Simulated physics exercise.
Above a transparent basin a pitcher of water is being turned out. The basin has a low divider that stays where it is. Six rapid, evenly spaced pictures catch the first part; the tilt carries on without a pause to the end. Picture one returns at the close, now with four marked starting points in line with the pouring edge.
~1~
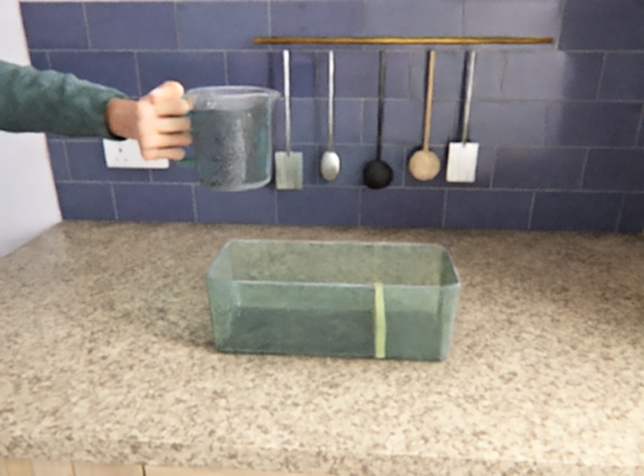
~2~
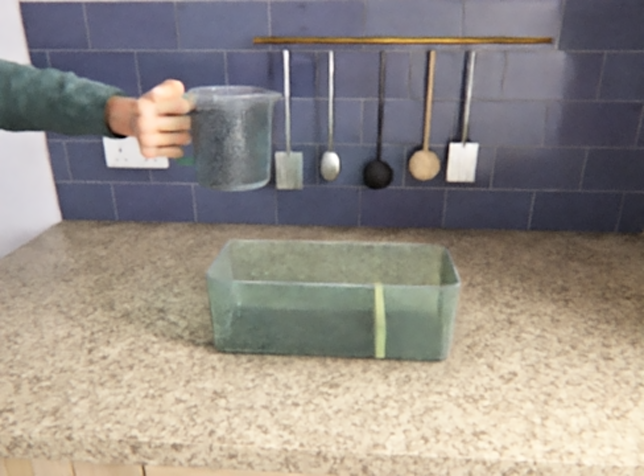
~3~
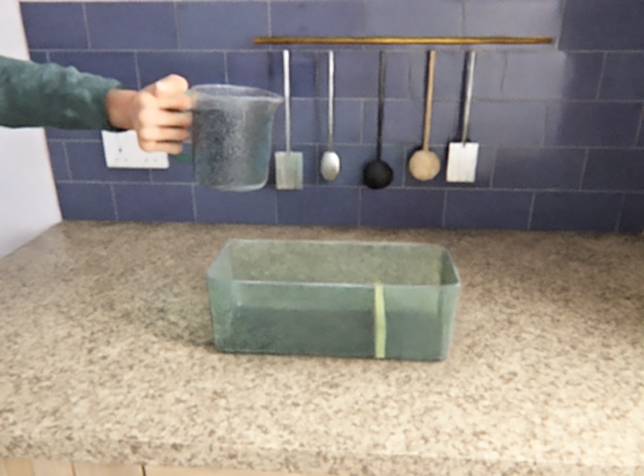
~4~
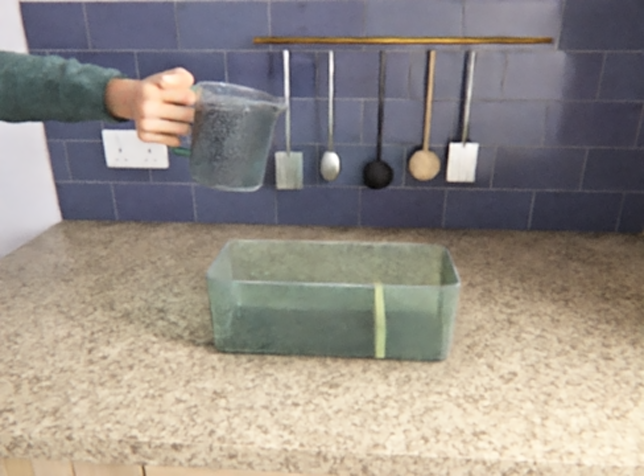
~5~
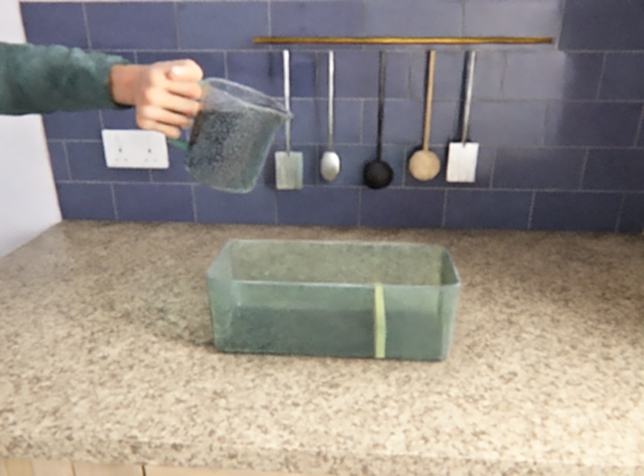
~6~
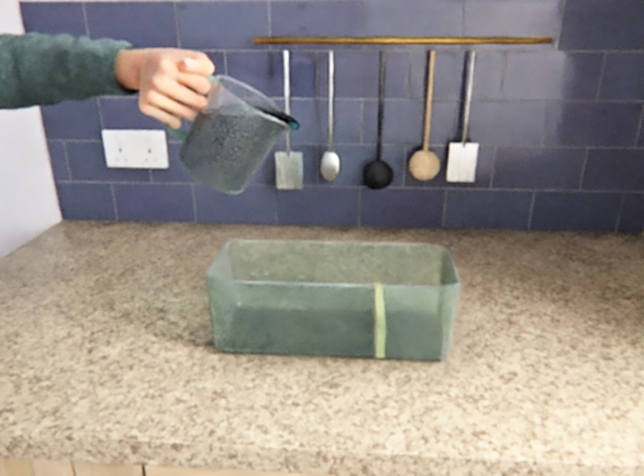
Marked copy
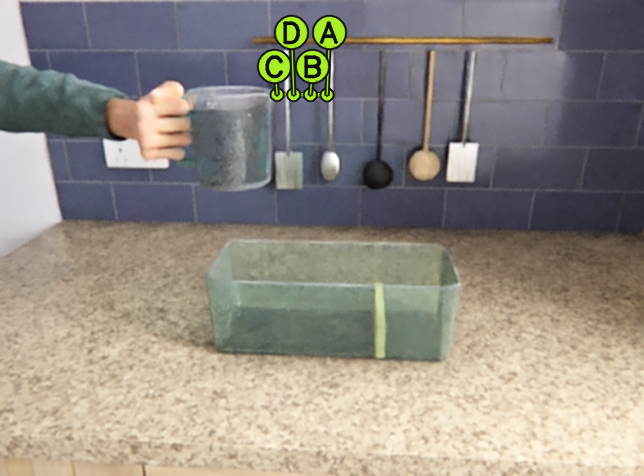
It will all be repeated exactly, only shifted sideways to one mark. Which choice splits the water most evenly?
Take A.
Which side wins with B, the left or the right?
The left side.
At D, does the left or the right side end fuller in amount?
The left side.
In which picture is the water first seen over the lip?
In picture 6.
On the marked copy, A at (327, 94); B at (310, 94); C at (277, 94); D at (293, 94).
With A, about 47 % ends left of the wall and 52 % right of it.
With B, about 79 % ends left of the wall and 17 % right of it; 4 % is lost outside.
With C, about 92 % ends left of the wall and 6 % right of it; 3 % is lost outside.
With D, about 91 % ends left of the wall and 4 % right of it; 5 % is lost outside.
